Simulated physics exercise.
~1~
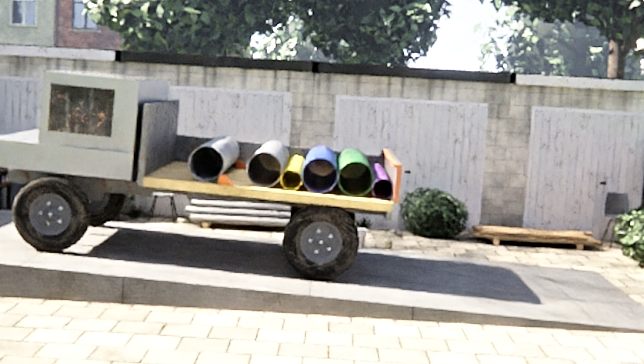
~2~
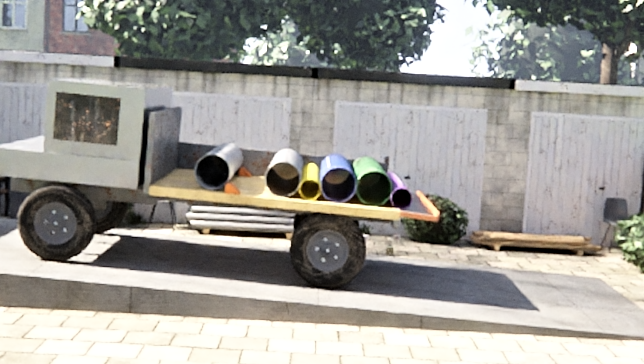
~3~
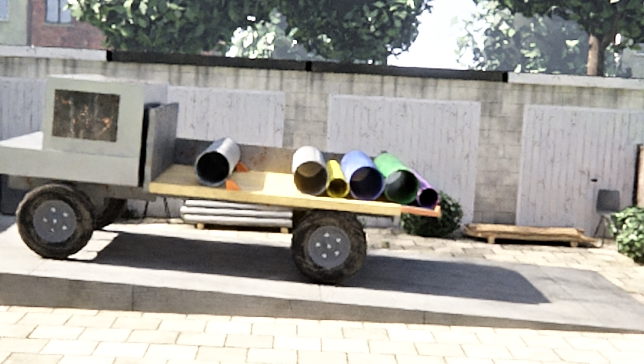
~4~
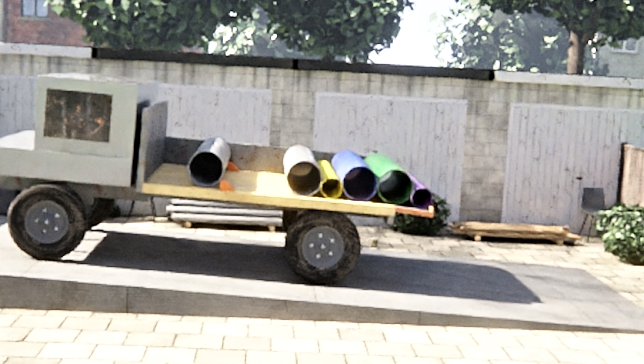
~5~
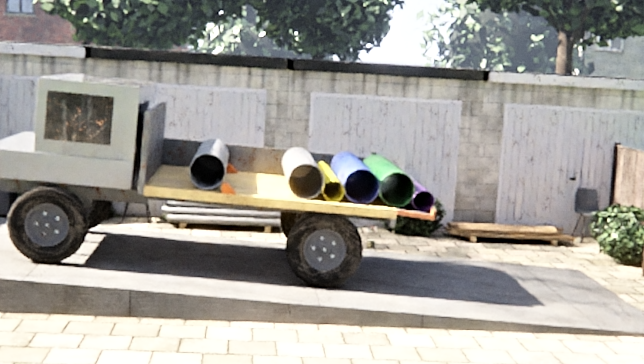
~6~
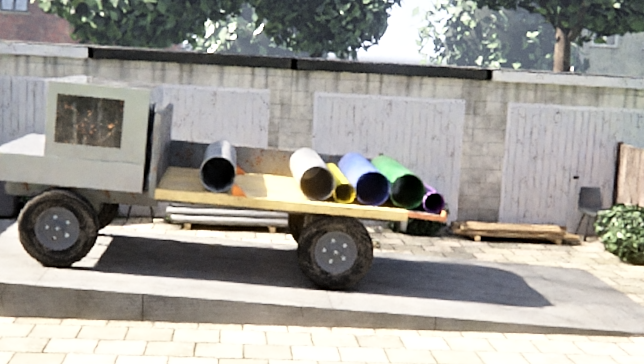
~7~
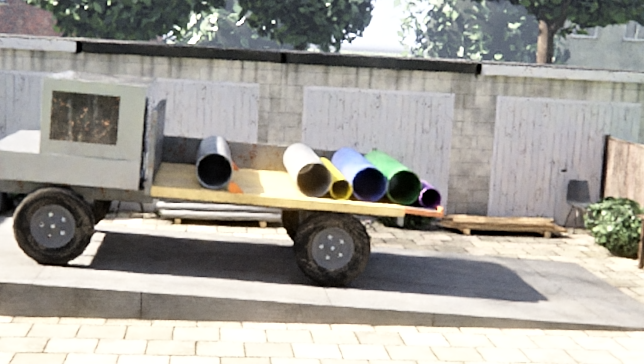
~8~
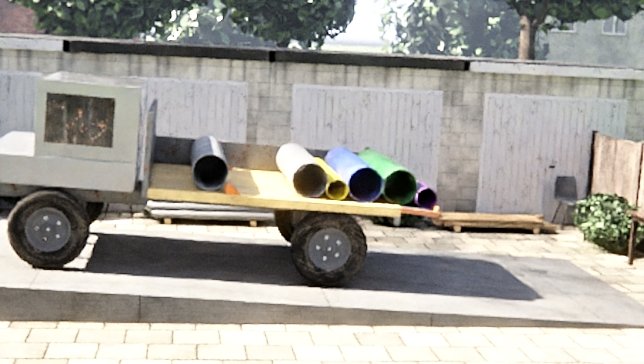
A grey pick-up stands on a slope in a paved yard, seen from its open side, with pale doors, a block wall and trees behind it. On its wooden bed lie six pipes, ends facing us, a dark grey one by an orange chock, then a lighter grey, yellow, blue, green and purple towards the gate at right. The tailgate drops open, and the pipes right of the chock roll right together, while the dark grey one stays by the chock. Purple and green roll onto the lowered gate and stop, with yellow and blue resting behind them, and nothing falls off.
